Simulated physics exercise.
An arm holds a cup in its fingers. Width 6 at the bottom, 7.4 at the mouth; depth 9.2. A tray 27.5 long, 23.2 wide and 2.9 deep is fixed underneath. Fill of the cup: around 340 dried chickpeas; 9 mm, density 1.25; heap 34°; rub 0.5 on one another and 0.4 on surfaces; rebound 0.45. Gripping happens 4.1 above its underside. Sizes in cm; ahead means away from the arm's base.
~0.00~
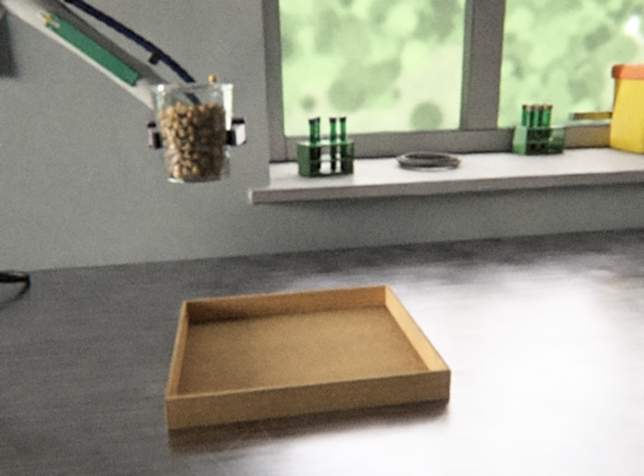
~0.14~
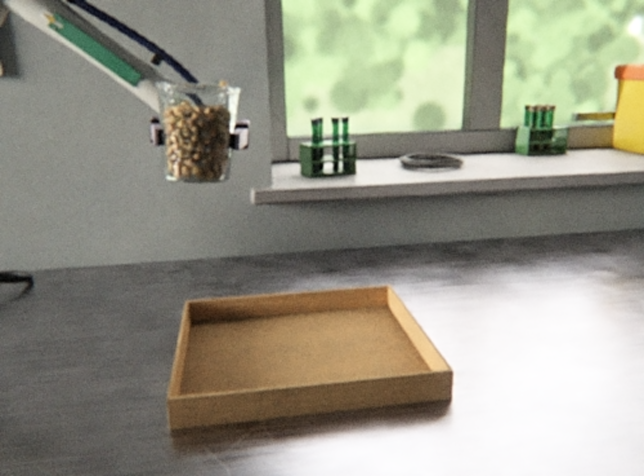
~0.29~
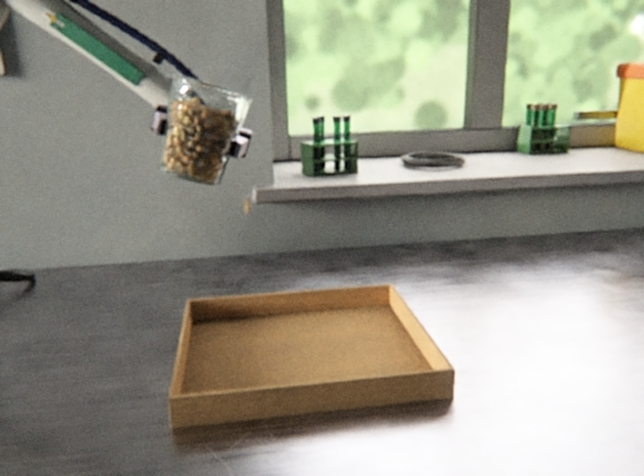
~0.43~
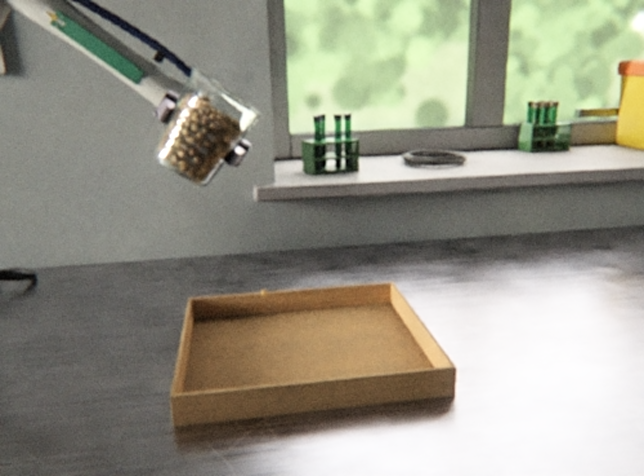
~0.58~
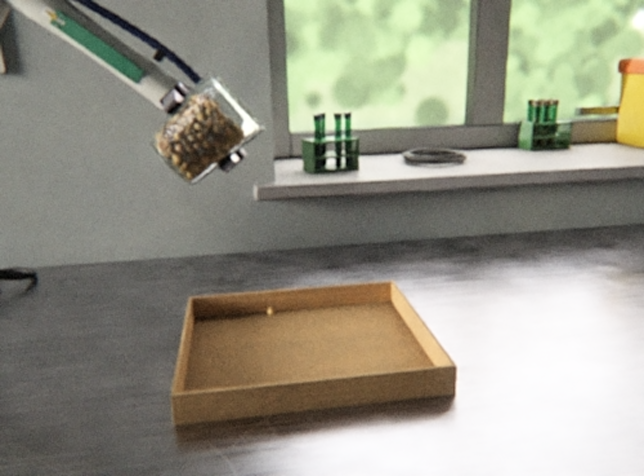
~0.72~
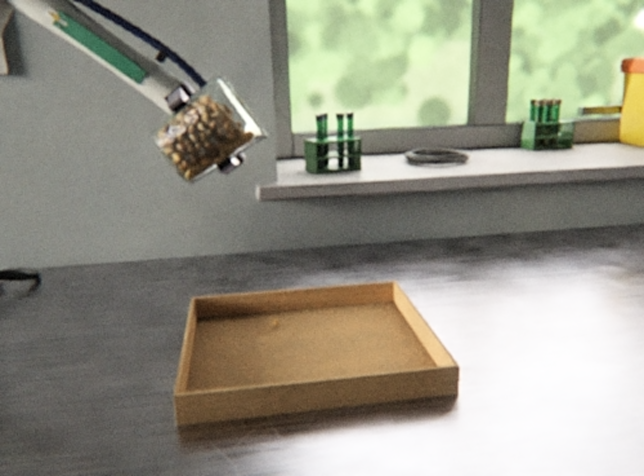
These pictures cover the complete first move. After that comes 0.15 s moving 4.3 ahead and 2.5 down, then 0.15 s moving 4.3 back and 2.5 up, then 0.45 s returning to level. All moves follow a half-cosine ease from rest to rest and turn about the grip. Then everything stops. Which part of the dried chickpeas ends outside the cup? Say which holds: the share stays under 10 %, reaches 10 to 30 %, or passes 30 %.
The share stays under 10 %.
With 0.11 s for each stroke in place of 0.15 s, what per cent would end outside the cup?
That gives about 10 percent.
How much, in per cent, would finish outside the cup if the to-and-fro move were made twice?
Approx. 5 per cent.
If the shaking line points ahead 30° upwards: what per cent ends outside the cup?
Close to 15 in a hundred.
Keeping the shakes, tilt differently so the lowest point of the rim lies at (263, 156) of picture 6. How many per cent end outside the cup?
Around 25 per cent of it.
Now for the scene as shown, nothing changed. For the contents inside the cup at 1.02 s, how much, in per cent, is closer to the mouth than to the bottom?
40 per cent.
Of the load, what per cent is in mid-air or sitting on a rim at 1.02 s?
Reading at that time: Some 3 per cent.
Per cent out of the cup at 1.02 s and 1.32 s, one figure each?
Estimates in order: Close to 5, close to 5.
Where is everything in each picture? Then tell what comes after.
The first frame shows cup middle at (195, 133), level; upper third of the load around (194, 116), from x 165 to 225, top at y 80; 342 in the cup.
The second frame shows cup middle at (198, 134), tilted 5° forward; upper third of the load around (197, 118), from x 170 to 230, top at y 85; 341 in the cup, 1 in flight or on a rim.
The third frame shows cup middle at (201, 133), tilted 19° forward; upper third of the load around (199, 118), from x 165 to 250, top at y 100; 341 in the cup, 1 in flight or on a rim.
The fourth frame shows cup middle at (203, 132), tilted 37° forward; upper third of the load around (203, 117), from x 165 to 265, top at y 95; 341 in the cup, 1 in the tray.
The fifth frame shows cup middle at (204, 132), tilted 51° forward; upper third of the load around (202, 117), from x 160 to 270, top at y 95; 341 in the cup, 1 in the tray.
The sixth frame shows cup middle at (207, 133), tilted 56° forward; upper third of the load around (206, 119), from x 165 to 275, top at y 95; 341 in the cup, 1 in the tray.
By 1.02 s, tilted 56° forward, highest piece 28 above the table; 331 in the cup, 1 in the tray, 10 in flight or on a rim.
By 1.32 s, tilted 14° forward, highest piece 30 above the table; 328 in the cup, 13 in the tray, 1 in flight or on a rim.
By 1.67 s, level, highest piece 31 above the table; 328 in the cup, 14 in the tray.
By 2.72 s, level, highest piece 31 above the table; 328 in the cup, 14 in the tray.
Final count, 328 in the cup, 14 in the tray. That is 4 % outside the cup.
